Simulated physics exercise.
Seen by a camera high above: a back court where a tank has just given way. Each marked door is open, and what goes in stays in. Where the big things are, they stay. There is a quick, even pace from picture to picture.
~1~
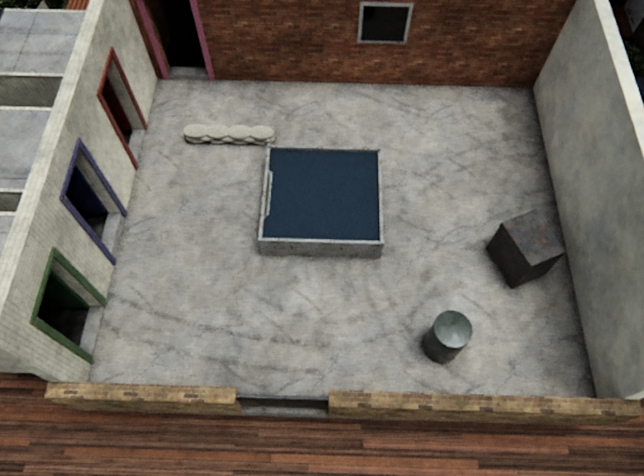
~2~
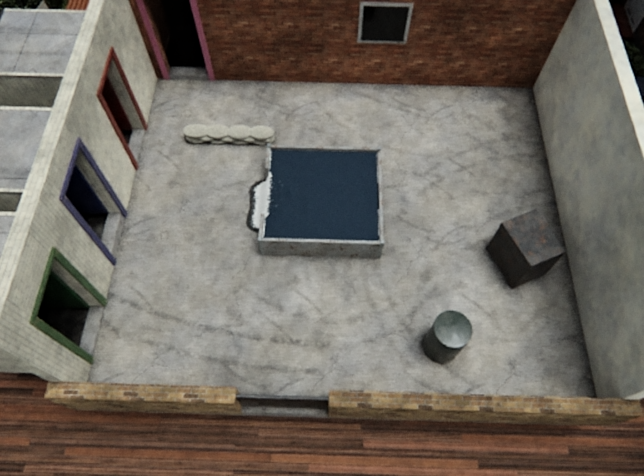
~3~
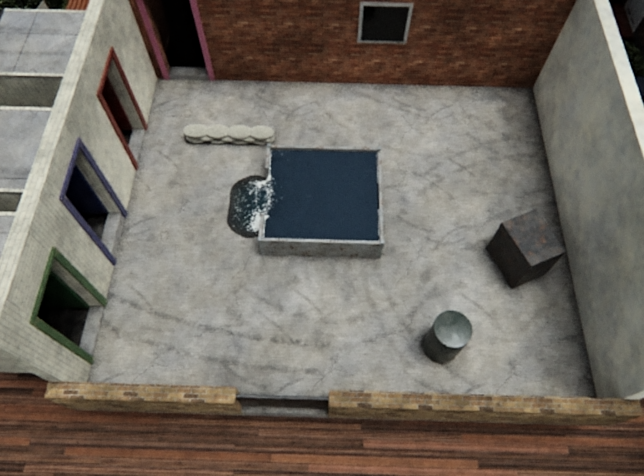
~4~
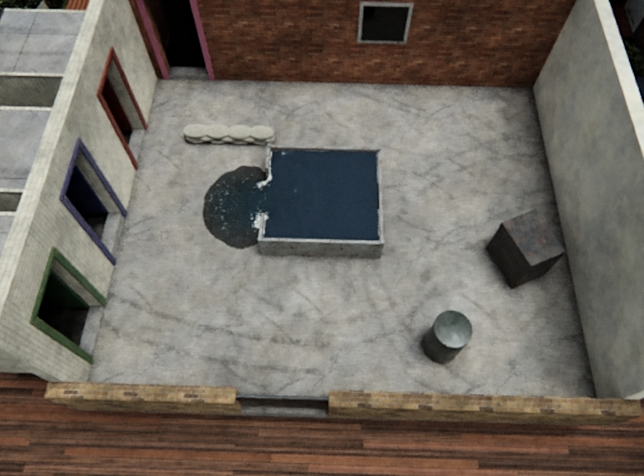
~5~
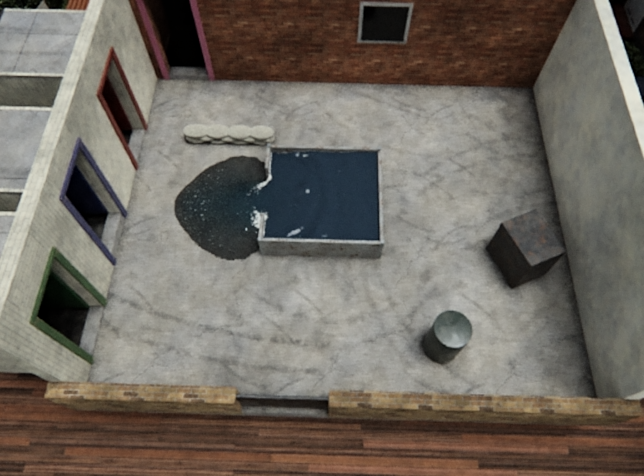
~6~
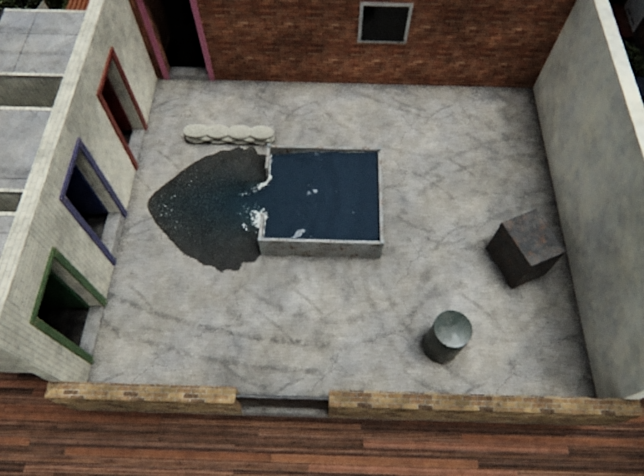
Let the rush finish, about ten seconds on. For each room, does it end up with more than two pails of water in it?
Room by room: The green door: Yes; the red door: Yes; the blue door: No; the pink door: No.
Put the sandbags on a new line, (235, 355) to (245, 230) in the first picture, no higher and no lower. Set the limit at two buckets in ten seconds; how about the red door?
Result: Red door overshoots it.
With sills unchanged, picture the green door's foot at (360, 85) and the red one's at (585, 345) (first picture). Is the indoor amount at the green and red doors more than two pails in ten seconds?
Well, the green one stays short of the threshold, while the red one stays short of the threshold.
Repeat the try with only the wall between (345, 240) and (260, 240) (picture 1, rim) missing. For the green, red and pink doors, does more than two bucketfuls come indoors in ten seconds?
Green: Exceeds the limit; red: Falls short; pink: Falls short.
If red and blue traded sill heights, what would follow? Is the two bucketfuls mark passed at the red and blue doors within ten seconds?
Red: Below the mark; blue: Above the mark.
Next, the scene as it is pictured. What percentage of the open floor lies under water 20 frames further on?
25 %, roughly.
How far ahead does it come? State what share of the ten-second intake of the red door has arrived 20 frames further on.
Estimated share: About 65 %.
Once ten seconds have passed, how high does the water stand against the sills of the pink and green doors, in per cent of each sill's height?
Around 50 in a hundred for the first and 140 in a hundred for the second.
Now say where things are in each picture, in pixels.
In the first frame, the water tank at (323, 194) is whole and still.
In the second frame, water pours out at (268, 201) and has run to (256, 229).
In the third frame, the front is at (234, 225), out from the gap at (268, 202).
In the fourth frame, water pours out at (268, 202) and has run to (207, 214).
In the fifth frame, the front is at (180, 210), out from the gap at (268, 202).
In the sixth frame, the front is at (153, 207), out from the gap at (268, 201).
A moment on, water covers 15 % of the floor; the green door not reached, the red door not reached, the blue door wet at the sill, nothing in, the pink door not reached.
Next, water covers 20 % of the floor; the green door wet at the sill, nothing in, the red door under two buckets in, the blue door wet at the sill, nothing in, the pink door not reached.
Then, water covers 25 % of the floor; the green door under two buckets in, the red door over two buckets in, the blue door wet at the sill, nothing in, the pink door wet at the sill, nothing in.
Later, water covers 45 % of the floor; the green door under two buckets in, the red door far over two buckets in, the blue door wet at the sill, nothing in, the pink door wet at the sill, nothing in.
In the end, water covers 75 % of the floor; the green door over two buckets in, the red door far over two buckets in, the blue door wet at the sill, nothing in, the pink door wet at the sill, nothing in.
